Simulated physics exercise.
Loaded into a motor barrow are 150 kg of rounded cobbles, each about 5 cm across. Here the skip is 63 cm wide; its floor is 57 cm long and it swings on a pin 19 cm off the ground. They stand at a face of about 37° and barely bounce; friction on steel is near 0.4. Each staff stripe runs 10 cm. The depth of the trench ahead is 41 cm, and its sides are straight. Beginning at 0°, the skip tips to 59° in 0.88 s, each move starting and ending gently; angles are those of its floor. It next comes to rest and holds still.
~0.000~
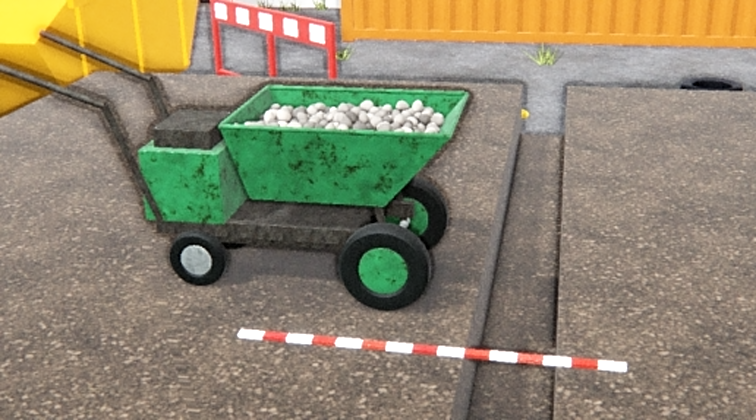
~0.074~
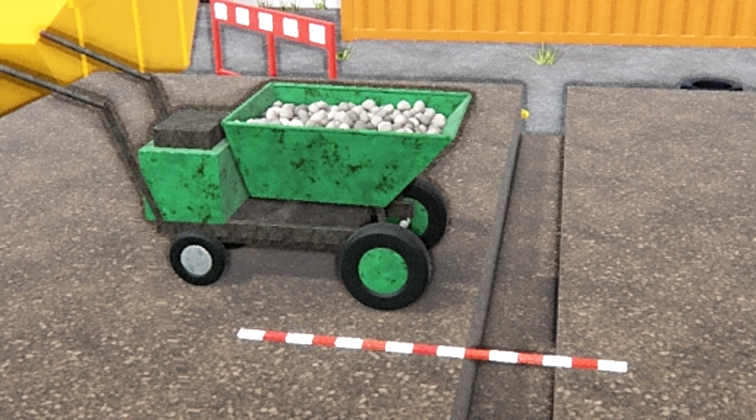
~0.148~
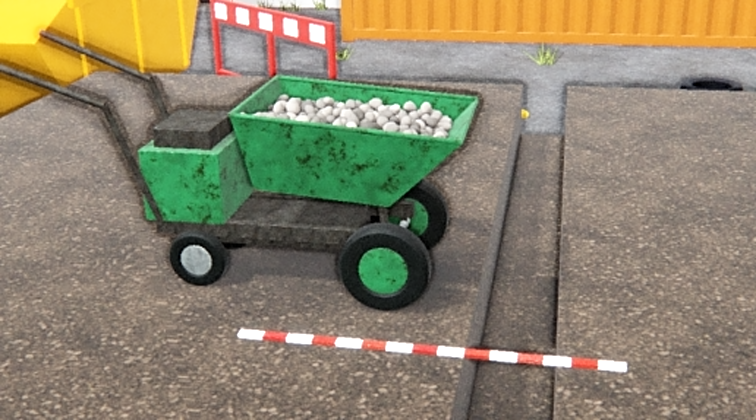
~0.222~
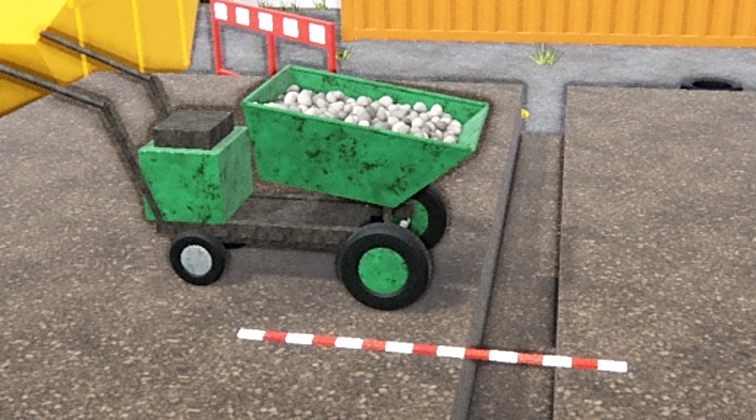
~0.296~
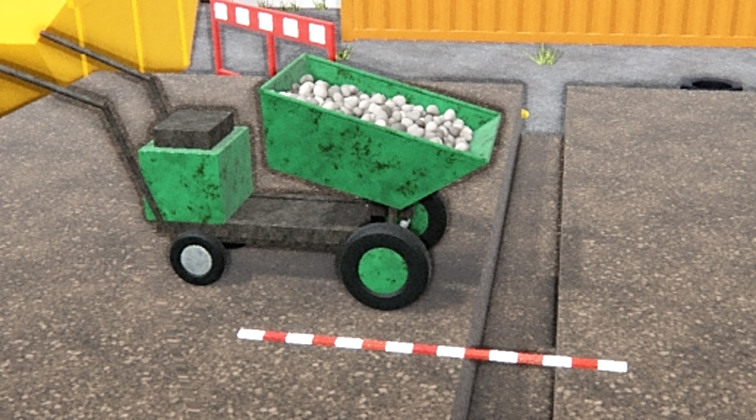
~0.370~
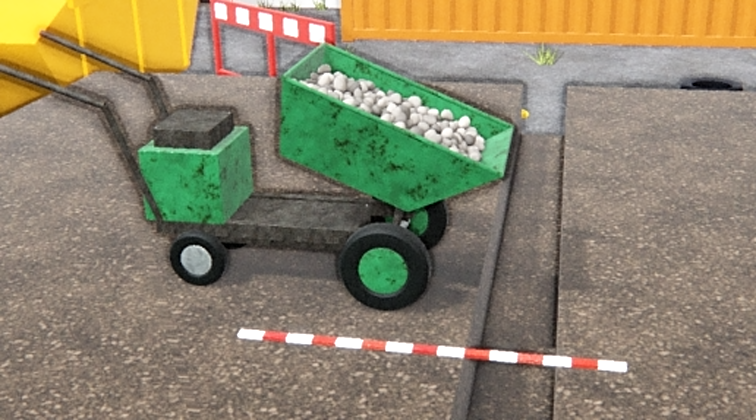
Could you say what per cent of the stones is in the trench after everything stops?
I would put it at 26 per cent.
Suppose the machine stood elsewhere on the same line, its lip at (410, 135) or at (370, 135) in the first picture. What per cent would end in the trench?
I'd expect some 50 per cent, then some 70.
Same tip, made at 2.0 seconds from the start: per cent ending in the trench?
I'd put it at some 35 in a hundred.
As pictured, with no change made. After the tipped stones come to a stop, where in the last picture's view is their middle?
About (595, 290).
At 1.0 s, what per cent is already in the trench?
Around 0 per cent of it, at that instant.
After 0.7 s the floor is at 50°; 100 % in the skip; the foremost stones are at (522, 205).
After 1.0 s the floor is at 59°; 88 % in the skip, 2 % in the trench, 10 % past the trench; the foremost stones are at (606, 278).
After 1.3 s the floor is at 59°; 54 % in the skip, 2 % in the trench, 44 % past the trench; the foremost stones are at (728, 300).
After 3.3 s the floor is at 59°; 23 % in the skip, 26 % in the trench, 51 % past the trench; the foremost stones are past the picture's edge.
